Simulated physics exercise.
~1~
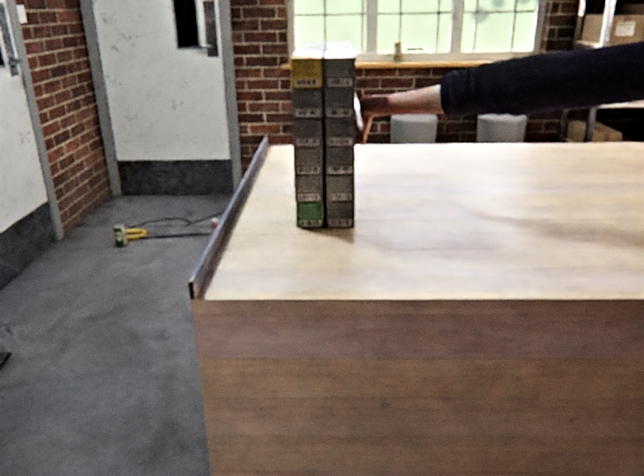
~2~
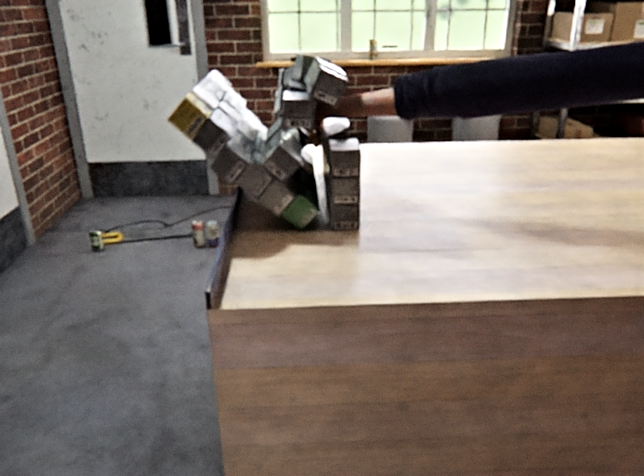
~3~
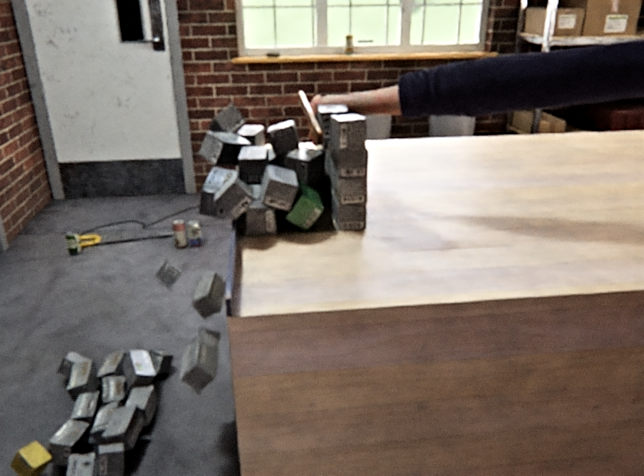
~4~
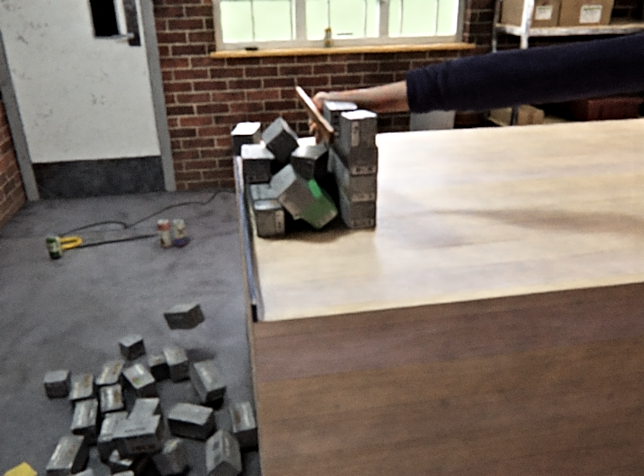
In a brick-walled workshop with a window and pale doors, seen from one side of a wooden bench while the view drifts slightly, a neat stack of small grey packets stands near the left edge, with a yellow one on top and a green one at the bottom. From the right, a dark-sleeved arm pushes a strip of wood into the stack. The packets buckle and tip leftward, and many tumble over the low board to the grey floor, the yellow one among them. At the end, a jumbled heap including the tilted green packet remains beside a short standing column, while the hand stays behind it.
